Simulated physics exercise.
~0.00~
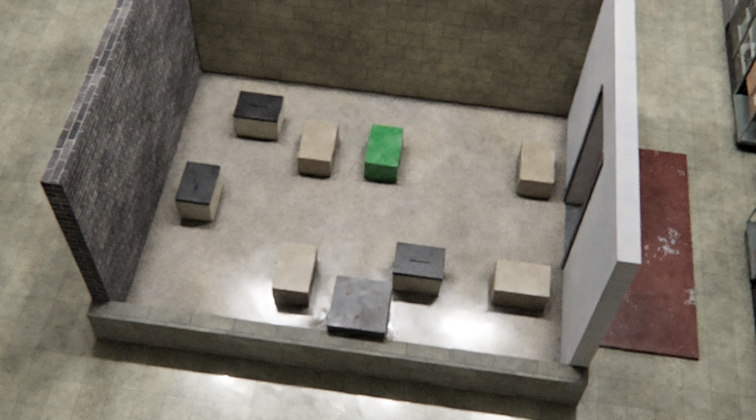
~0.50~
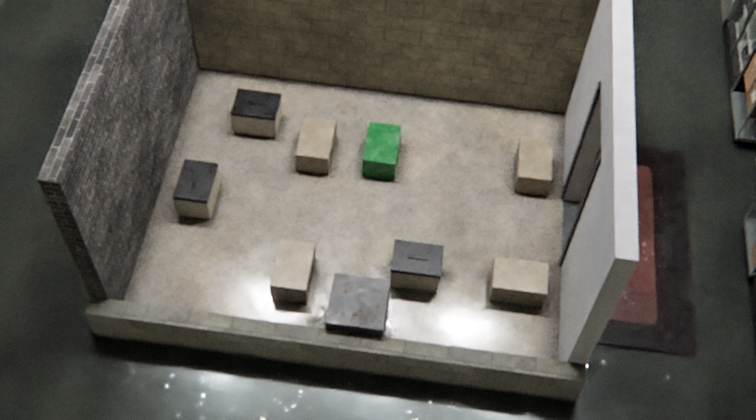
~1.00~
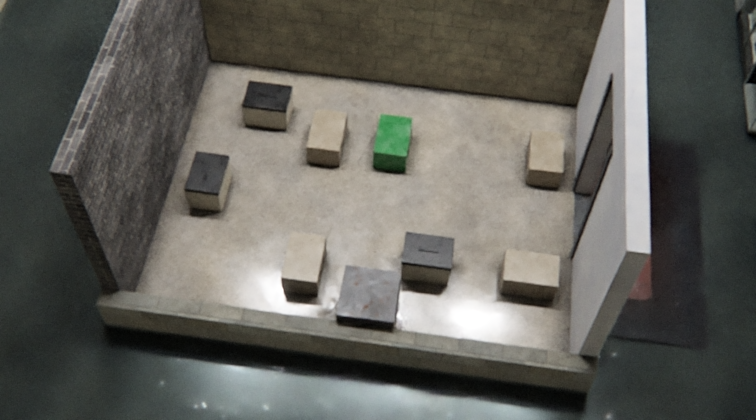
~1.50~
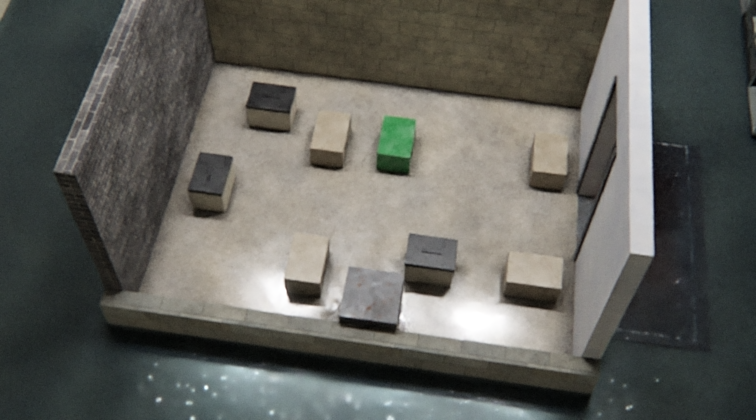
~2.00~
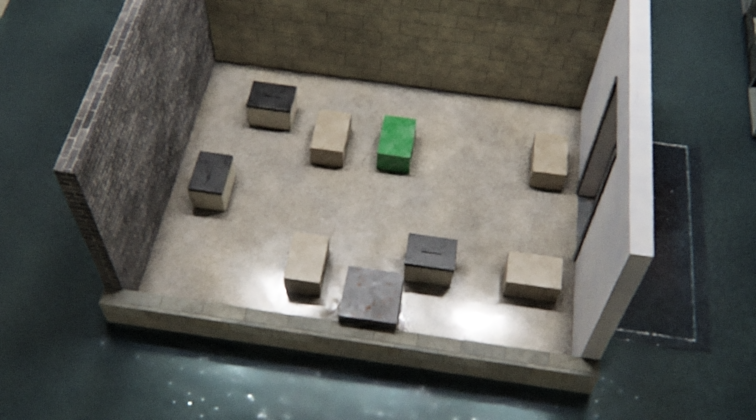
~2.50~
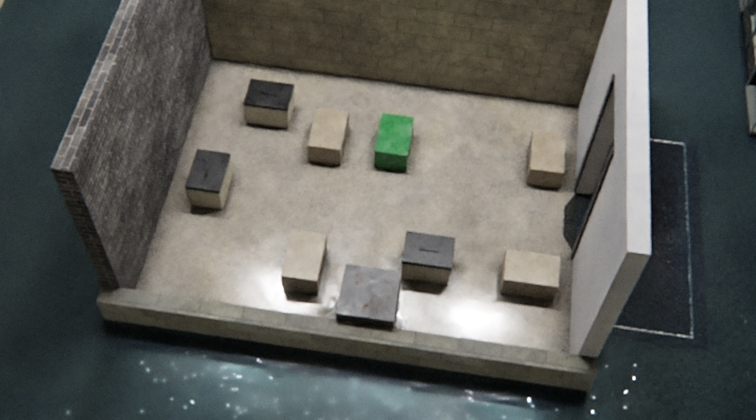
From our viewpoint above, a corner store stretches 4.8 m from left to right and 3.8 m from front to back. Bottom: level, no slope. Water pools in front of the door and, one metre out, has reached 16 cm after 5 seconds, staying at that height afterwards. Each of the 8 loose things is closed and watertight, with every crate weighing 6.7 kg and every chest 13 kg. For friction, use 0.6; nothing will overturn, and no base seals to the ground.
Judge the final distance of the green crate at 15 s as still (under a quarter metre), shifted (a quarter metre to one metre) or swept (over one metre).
It is displaced greatly.
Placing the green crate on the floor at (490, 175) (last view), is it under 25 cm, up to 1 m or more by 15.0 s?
Result: It drifts a great deal.
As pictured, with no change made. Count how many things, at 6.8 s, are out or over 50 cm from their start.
At that moment it comes to 0.
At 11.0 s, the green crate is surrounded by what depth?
Roughly 5 cm.
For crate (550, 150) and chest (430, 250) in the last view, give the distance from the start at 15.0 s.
First 30 cm, then 30 cm.
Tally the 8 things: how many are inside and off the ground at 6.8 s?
By my count, 0.
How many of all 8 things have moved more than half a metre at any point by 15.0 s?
The tally stands at 2.
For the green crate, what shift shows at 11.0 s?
Roughly 120 centimetres by that point.
After 3.5 s the green crate is near (395, 134), 0.0 m from its start, aground; 0 afloat.
After 6.8 s the green crate is near (374, 128), 0.3 m from its start, aground; 0 afloat.
After 11.0 s the green crate is near (330, 74), 1.2 m from its start, afloat; 4 afloat.
After 15.0 s the green crate is near (285, 82), 1.6 m from its start, afloat; 8 afloat.
